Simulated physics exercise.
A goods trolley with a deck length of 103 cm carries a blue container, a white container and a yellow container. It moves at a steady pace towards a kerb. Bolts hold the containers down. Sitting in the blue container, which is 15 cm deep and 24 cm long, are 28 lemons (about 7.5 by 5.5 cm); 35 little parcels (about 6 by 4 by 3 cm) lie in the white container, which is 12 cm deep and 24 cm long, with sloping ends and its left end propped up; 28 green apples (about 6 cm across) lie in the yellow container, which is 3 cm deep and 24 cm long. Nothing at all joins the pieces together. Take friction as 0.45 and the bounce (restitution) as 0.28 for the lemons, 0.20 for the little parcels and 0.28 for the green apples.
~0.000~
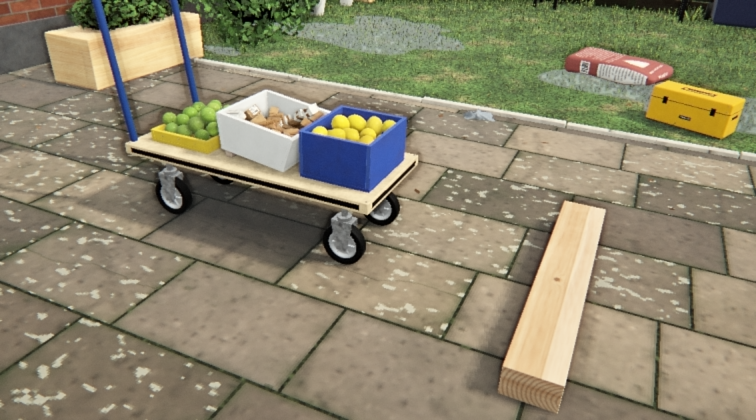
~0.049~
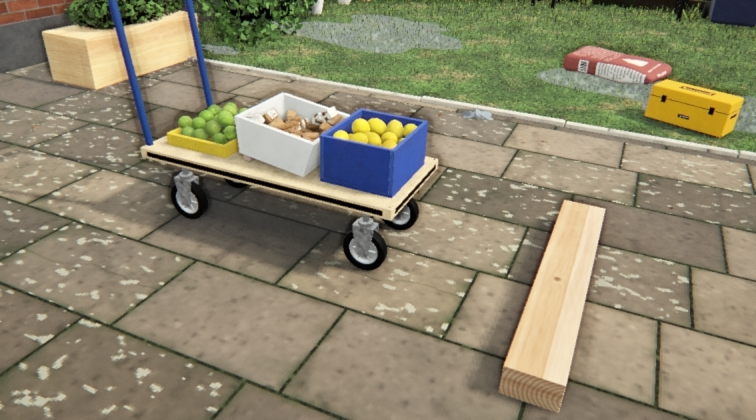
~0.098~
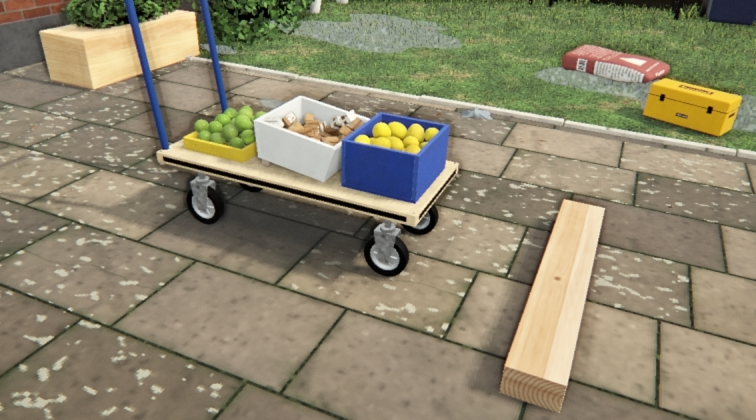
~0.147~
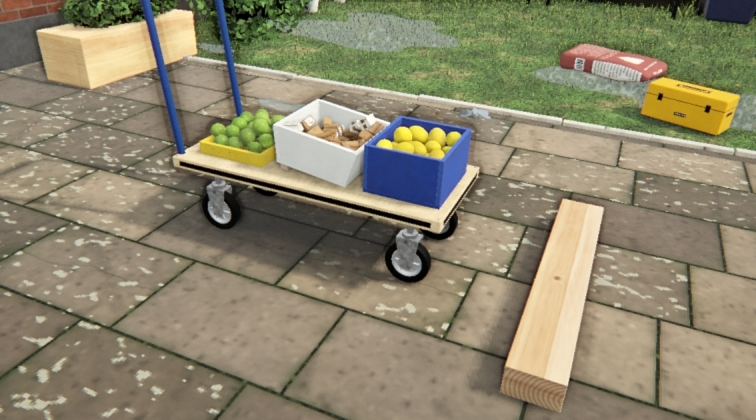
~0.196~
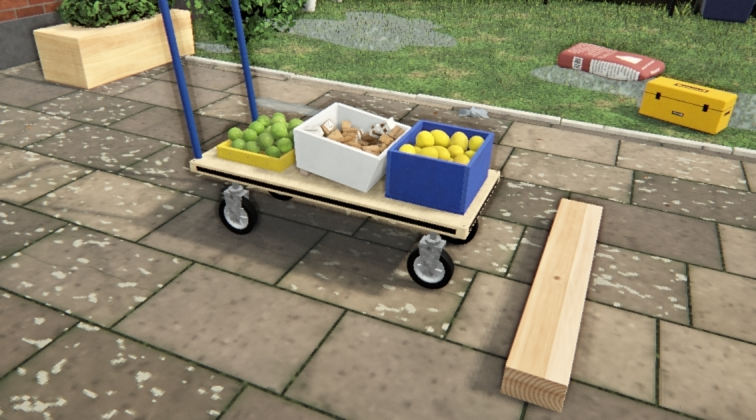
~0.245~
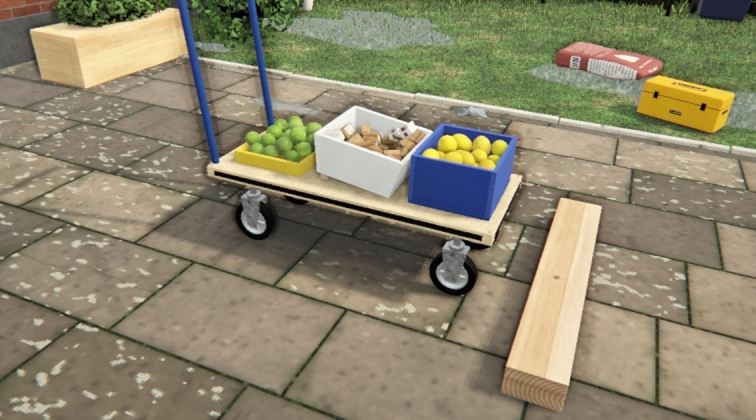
A flat wooden trolley with blue uprights stands on a paved patio beside a lawn, seen from above and at an angle. It carries green apples in a shallow yellow container at left, small brown and pale items in a white one, and lemons in a blue one at right. The trolley rolls steadily rightward towards a wooden beam while the camera shifts very slightly.
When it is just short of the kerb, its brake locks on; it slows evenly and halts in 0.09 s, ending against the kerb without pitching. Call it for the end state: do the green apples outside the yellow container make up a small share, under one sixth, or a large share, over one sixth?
A large share, over one sixth.
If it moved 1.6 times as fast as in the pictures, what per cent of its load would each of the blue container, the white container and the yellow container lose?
Blue container 0, white container 0, yellow container 40 per cent.
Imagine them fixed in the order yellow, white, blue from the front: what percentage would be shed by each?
Blue container 0 %, white container 0 %, yellow container 40 %.
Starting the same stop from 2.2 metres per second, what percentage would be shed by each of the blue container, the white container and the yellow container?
In that case blue container 0, white container 0, yellow container 40 per cent.
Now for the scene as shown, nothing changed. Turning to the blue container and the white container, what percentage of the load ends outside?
For the blue container it's 0 %, and for the white container it's 0 %.
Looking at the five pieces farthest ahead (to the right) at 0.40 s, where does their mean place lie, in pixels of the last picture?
At about (545, 178).
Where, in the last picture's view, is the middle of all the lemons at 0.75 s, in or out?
I'd say near (521, 178).
After 0.30 s, the brake bites.
After 0.40 s, blue container 28 in, 0 out, white container 35 in, 0 out and yellow container 27 in, 1 out.
After 0.52 s, blue container 28 in, 0 out, white container 35 in, 0 out and yellow container 23 in, 5 out.
After 0.75 s, blue container 28 in, 0 out, white container 35 in, 0 out and yellow container 20 in, 8 out.
Outcome (at 1.26 s), blue container 28 in, 0 out, white container 35 in, 0 out and yellow container 19 in, 9 out. Asked share, 9 of 28, 32 per cent.
